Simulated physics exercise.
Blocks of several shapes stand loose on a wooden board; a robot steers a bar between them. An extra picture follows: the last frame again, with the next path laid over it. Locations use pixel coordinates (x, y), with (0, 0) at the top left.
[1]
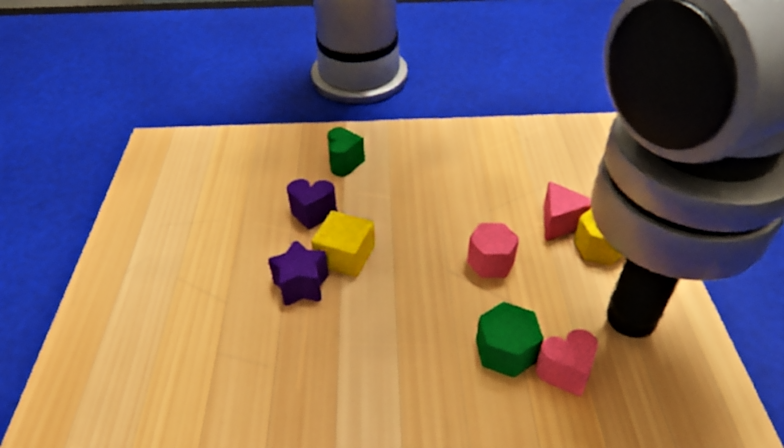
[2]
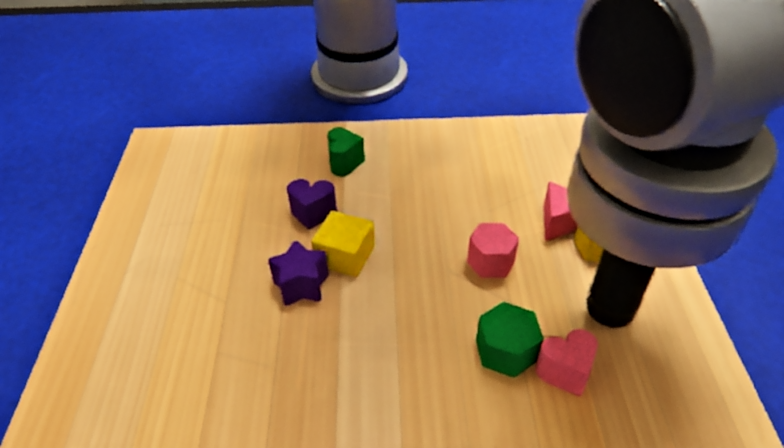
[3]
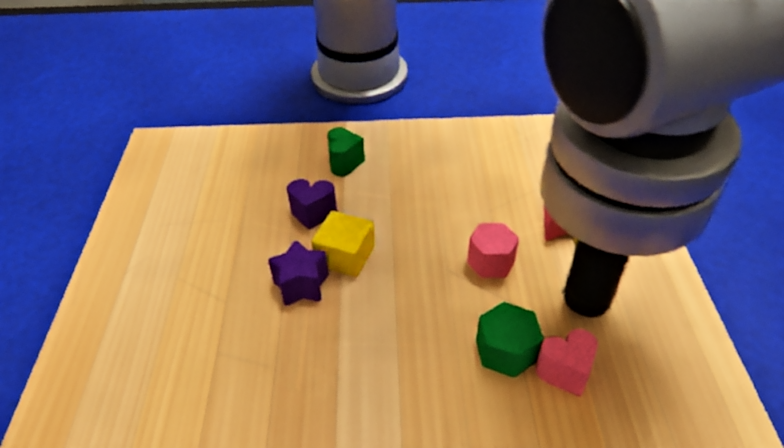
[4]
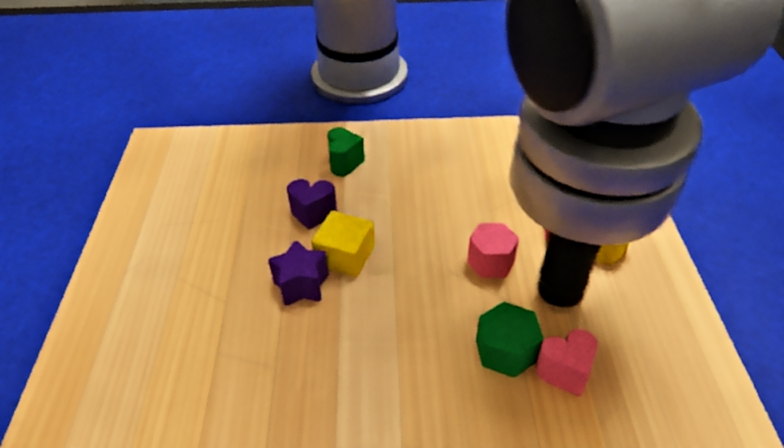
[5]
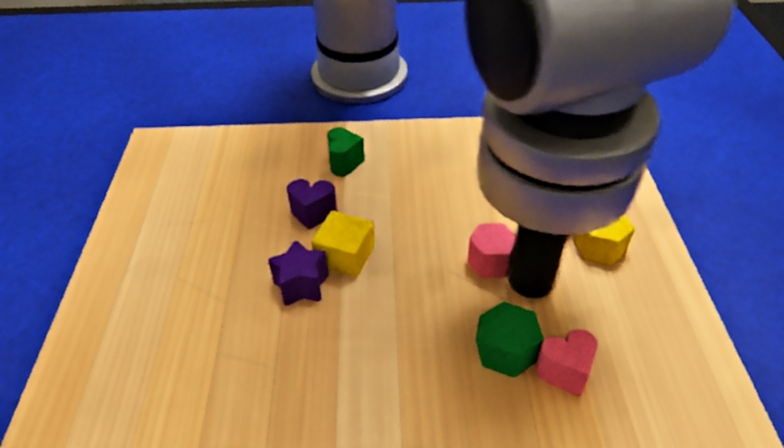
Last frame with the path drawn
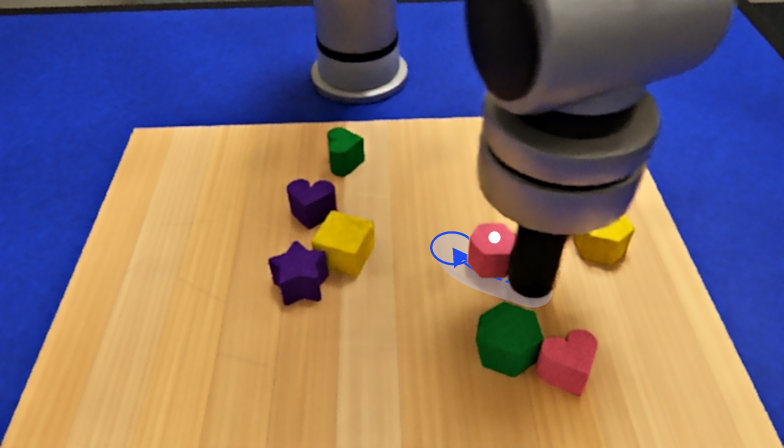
The clip opens on a wooden board scattered with purple, yellow, green and pink blocks, with a robot's black bar standing near the right edge. The arm moves the bar steadily leftward and slightly away from the viewer, passing above the pink heart and beside the pink hexagonal block, while the blocks stay still.
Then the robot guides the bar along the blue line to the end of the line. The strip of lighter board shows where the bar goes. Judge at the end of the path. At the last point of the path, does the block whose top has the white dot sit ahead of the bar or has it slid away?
Pushed ahead.
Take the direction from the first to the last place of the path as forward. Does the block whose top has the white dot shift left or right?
My prediction: Rightwards.
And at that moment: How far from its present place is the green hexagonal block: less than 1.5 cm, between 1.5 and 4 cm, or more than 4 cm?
Of the three bands, it's under 1.5 cm.
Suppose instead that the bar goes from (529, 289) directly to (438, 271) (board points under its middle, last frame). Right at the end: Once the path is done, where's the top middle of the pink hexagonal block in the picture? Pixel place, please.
The centre of its top will be at (464, 218).
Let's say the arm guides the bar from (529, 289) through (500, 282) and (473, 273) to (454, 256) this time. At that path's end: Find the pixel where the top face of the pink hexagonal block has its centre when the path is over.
My best guess is (452, 200).
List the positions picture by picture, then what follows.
Tip of the bar at (631, 319), middles of tops, pink hexagonal block at (494, 237), green hexagonal block at (511, 327), in the first picture.
Bar at (610, 309), nothing pushed, in the second picture.
Bar at (587, 299), nothing pushed, in the third picture.
Bar at (560, 290), nothing pushed, in the fourth picture.
Bar at (531, 281), pink hexagonal block at (494, 237), green hexagonal block at (511, 327), in the fifth picture.
The line goes from (529, 289) via (499, 279) and (470, 267), ending at (453, 248); the dot is on the pink hexagonal block.
The first path, step by step. Halfway along, bar at (484, 265); pink hexagonal block at (469, 218), turned 50° clockwise.
At the end, bar at (453, 240); pink hexagonal block at (448, 193), turned 70° clockwise; green hexagonal block unmoved.
